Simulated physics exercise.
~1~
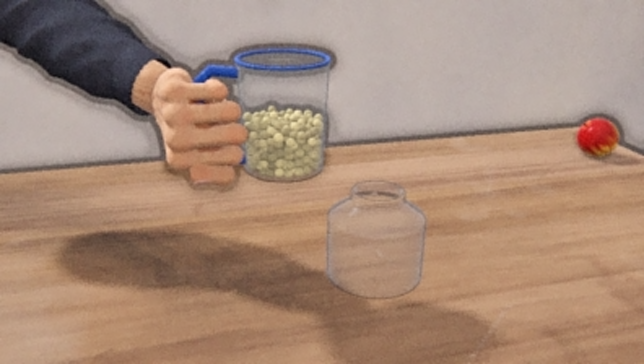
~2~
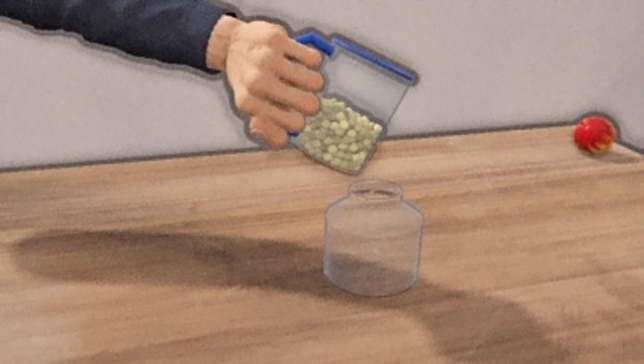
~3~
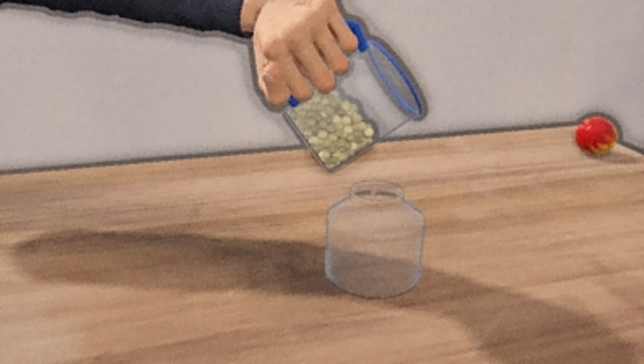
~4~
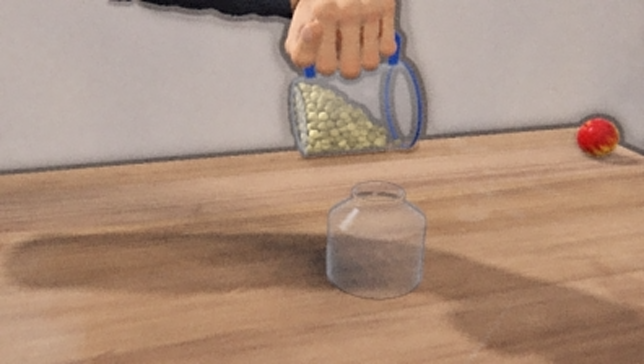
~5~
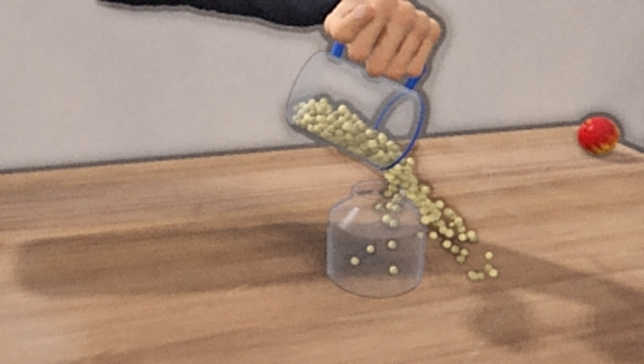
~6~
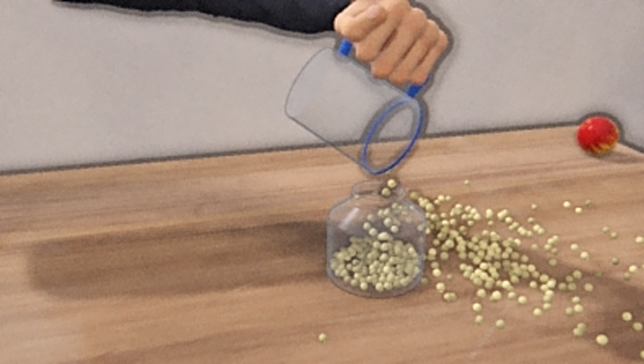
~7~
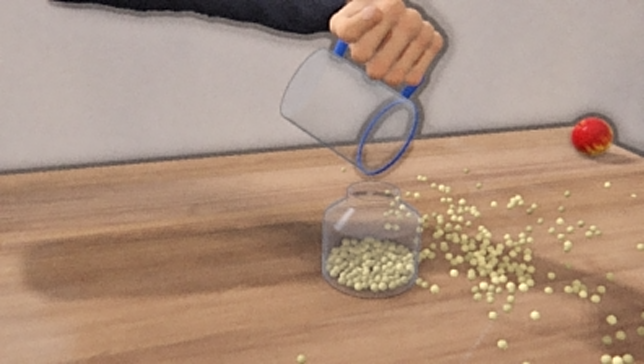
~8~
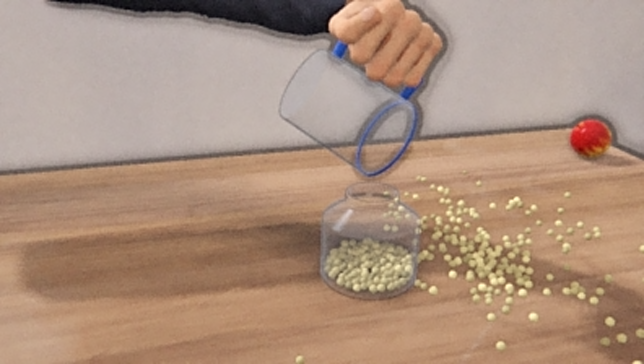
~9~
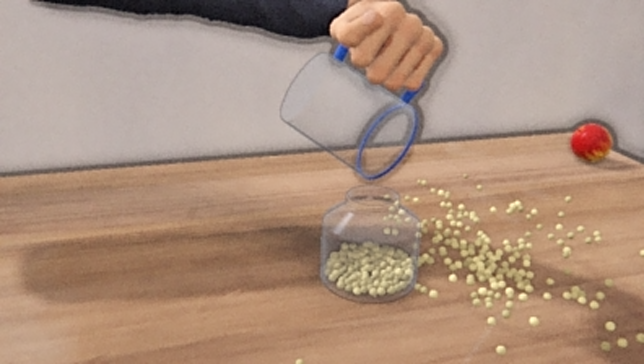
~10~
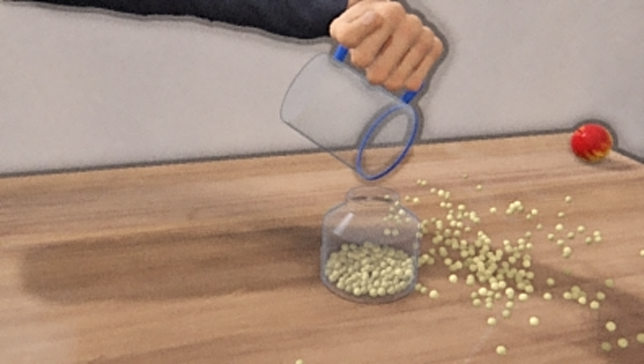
The clip shows a hand moving a clear cup of pale beans rightward above a glass jar on a wooden table and tipping it steadily until it empties. Some beans land in the jar, but most scatter across the table to the right, while the hand holds the empty cup tilted.
